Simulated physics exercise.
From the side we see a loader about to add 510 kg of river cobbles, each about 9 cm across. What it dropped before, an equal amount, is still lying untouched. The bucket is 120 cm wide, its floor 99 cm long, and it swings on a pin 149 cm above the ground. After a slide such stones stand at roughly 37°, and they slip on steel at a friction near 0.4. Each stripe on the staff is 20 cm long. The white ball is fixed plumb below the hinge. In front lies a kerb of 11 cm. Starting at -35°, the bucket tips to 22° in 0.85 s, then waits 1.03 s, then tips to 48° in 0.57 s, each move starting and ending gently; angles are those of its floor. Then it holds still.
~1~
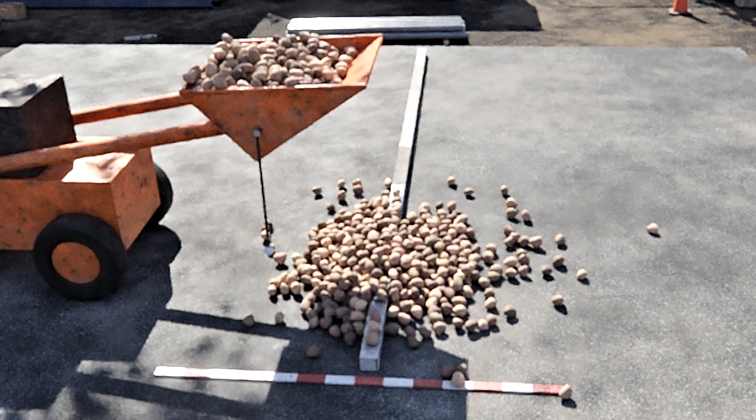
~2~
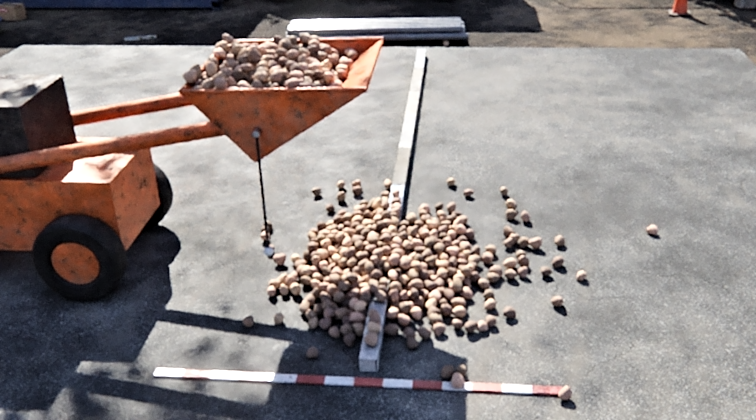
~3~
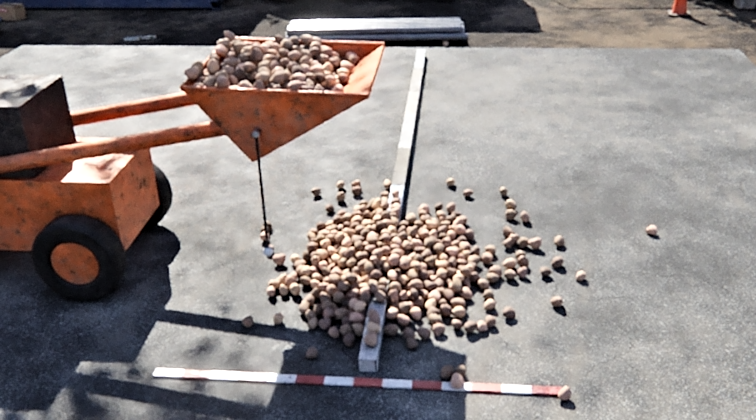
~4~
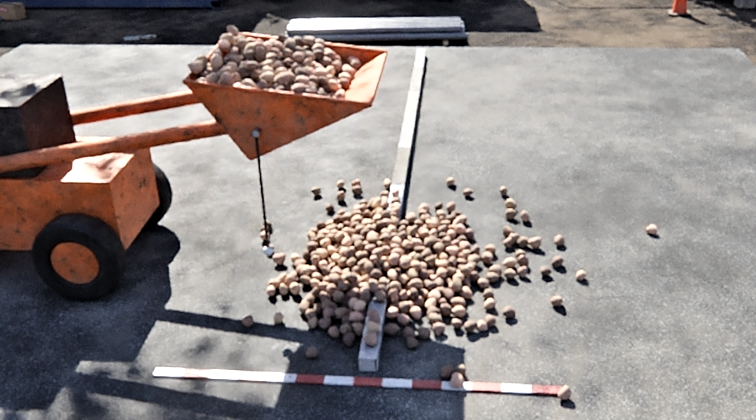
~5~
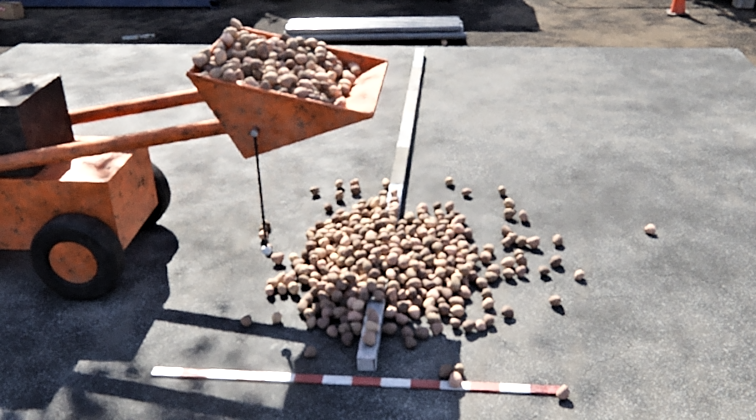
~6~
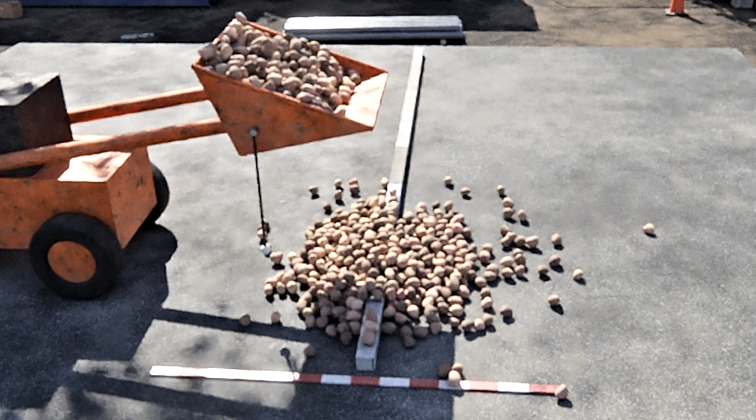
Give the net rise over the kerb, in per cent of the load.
About 85 per cent.
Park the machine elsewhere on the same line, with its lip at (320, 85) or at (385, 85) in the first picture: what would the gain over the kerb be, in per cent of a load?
About 55 and 95 per cent.
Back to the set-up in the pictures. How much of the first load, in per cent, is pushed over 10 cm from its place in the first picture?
About 15 per cent.
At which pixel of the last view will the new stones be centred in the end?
Near (438, 254).
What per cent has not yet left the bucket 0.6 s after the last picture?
About 95 per cent.
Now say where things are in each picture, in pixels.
In the first frame, the bucket is at -35°, its lip at (366, 86); the top of the load is at (279, 48). The earlier load is highest near (380, 252), 23 cm above ground level, 56 % on this side of the kerb, 44 % over the kerb.
In the second frame, the bucket is at -34°, its lip at (366, 90); the top of the load is at (273, 48).
In the third frame, the bucket is at -31°, its lip at (368, 96); the top of the load is at (255, 45).
In the fourth frame, the bucket is at -26°, its lip at (372, 105); the top of the load is at (242, 44).
In the fifth frame, lip at (373, 116), floor tilted -20°, highest stones at (242, 38).
In the sixth frame, lip at (373, 129), floor tilted -13°, highest stones at (245, 32).
Then, 0.3 s after the last picture the floor is at 13°; in per cent of one load, 100 in the bucket, 56 on this side of the kerb, 44 over the kerb; the foremost stones are at (599, 277).
Then, 0.6 s after the last picture the floor is at 22°; in per cent of one load, 97 in the bucket, 59 on this side of the kerb, 44 over the kerb; the foremost stones are at (599, 277).
Then, 2.5 s after the last picture the floor is at 48°; in per cent of one load, 0 in the bucket, 71 on this side of the kerb, 129 over the kerb; the foremost stones are at (655, 268).
Then, 5.3 s after the last picture the floor is at 48°; in per cent of one load, 0 in the bucket, 71 on this side of the kerb, 129 over the kerb; the foremost stones are at (656, 268). Net gain over the kerb, 85.
